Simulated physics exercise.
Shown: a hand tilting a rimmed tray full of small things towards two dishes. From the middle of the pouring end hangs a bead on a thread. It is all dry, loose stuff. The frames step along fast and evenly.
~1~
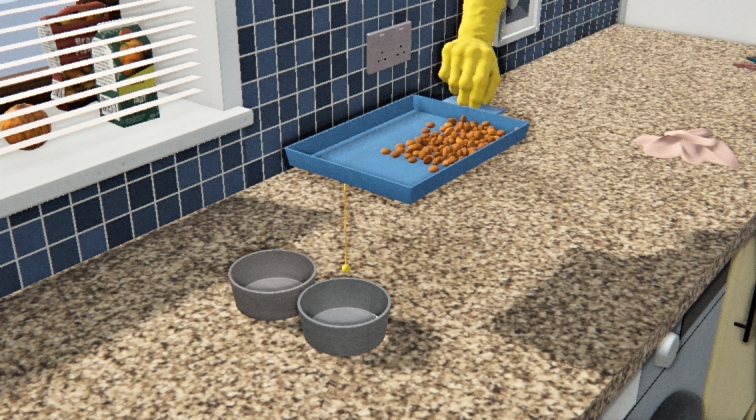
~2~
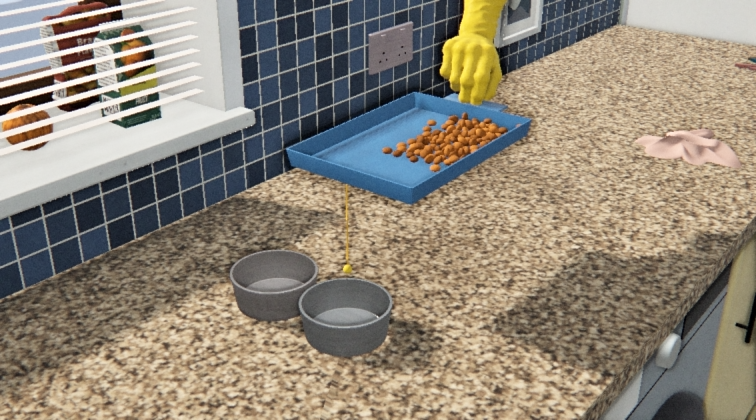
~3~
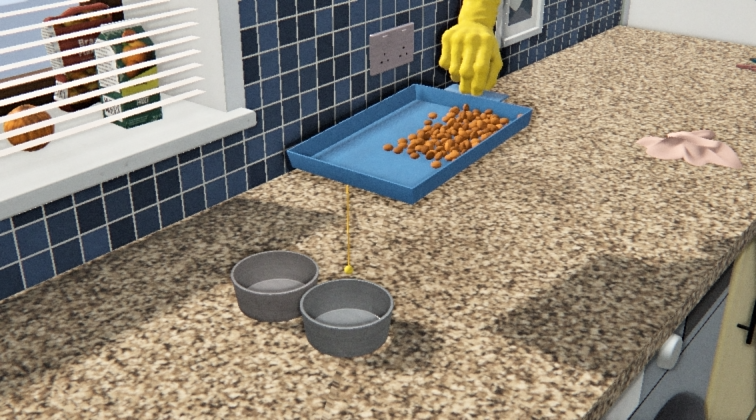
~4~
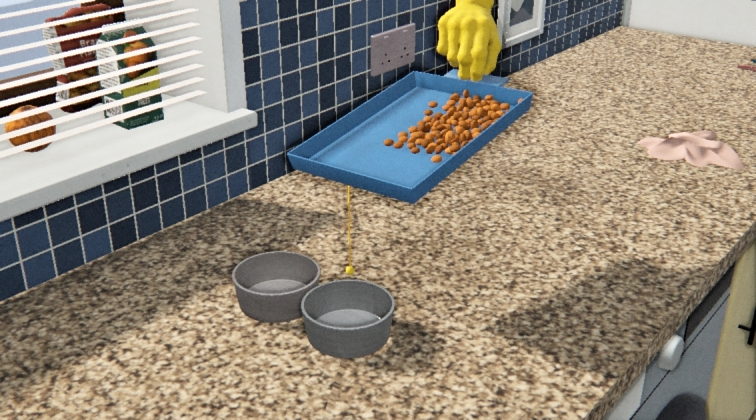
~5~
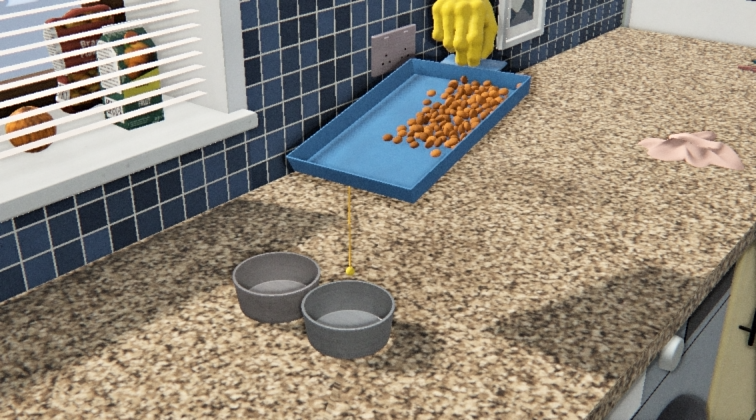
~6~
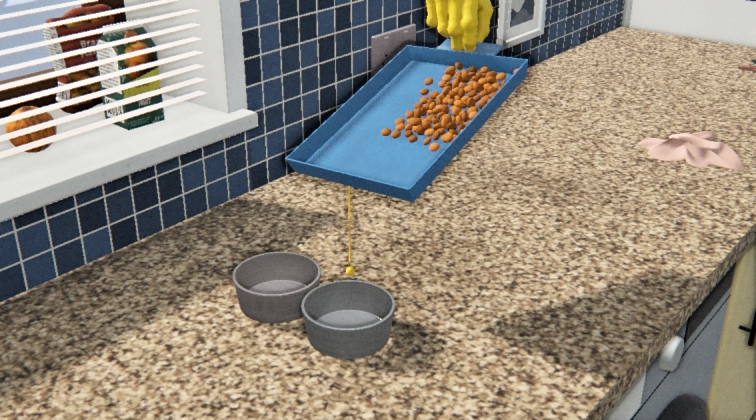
A yellow-gloved hand held a blue tray of small brown kibble above two grey dishes on a speckled counter, then steadily raised its far end, tilting it more steeply while the kibble stayed bunched near the top.
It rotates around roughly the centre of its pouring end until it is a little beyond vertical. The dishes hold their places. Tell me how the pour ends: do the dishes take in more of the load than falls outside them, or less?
They take in more than falls outside.
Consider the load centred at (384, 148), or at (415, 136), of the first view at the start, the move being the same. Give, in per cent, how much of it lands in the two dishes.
The first start gives 90 percent and the second 80 percent.
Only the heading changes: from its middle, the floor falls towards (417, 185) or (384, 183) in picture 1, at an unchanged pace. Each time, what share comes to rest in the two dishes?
10 and 50 per cent, in that order.
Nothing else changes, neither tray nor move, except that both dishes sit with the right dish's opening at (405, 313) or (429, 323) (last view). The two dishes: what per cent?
40 % and 20 %.
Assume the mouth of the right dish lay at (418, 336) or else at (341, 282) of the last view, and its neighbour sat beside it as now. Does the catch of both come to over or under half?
Result - try one, below the halfway mark; try two, below the halfway mark.
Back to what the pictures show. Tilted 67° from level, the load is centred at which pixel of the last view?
Centre estimate: (333, 176).
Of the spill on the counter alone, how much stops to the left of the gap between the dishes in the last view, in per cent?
That's roughly 90 per cent of the pieces.
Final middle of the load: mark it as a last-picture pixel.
I'd say the middle ends up at about (286, 308).
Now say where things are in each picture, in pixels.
The first frame shows corners of the pouring end (289, 148) and (410, 186), level; middle of the load (453, 142), bits of cat kibble; left dish (243, 300); right dish (315, 334); bead on its thread (346, 269).
The second frame shows corners of the pouring end (291, 149) and (411, 186), level; middle of the load (454, 140).
The third frame shows corners of the pouring end (291, 150) and (411, 186), tipped barely, lowest at the left corner; middle of the load (455, 134).
The fourth frame shows corners of the pouring end (291, 153) and (411, 186), tipped a little, lowest at the left corner; middle of the load (456, 123).
The fifth frame shows corners of the pouring end (290, 155) and (410, 187), tipped clearly, lowest at the left corner; middle of the load (454, 113).
The sixth frame shows corners of the pouring end (290, 157) and (408, 186), tipped clearly, lowest at the left corner; middle of the load (452, 103); left dish (247, 302); right dish (319, 336).
Just after the last frame, tray tipped steeply; the larger part on the tray; roughly a quarter in the air.
A moment on, tray tipped past a quarter turn; roughly a third on the tray; about a tenth in the right dish; roughly a quarter in the left dish; roughly a quarter outside both; about a tenth in the air.
Further on, tray tipped past a quarter turn; roughly a third in the right dish; roughly a third in the left dish; roughly a quarter outside both.
When it is over, tray tipped past a quarter turn; roughly a third in the right dish; roughly a third in the left dish; roughly a quarter outside both.
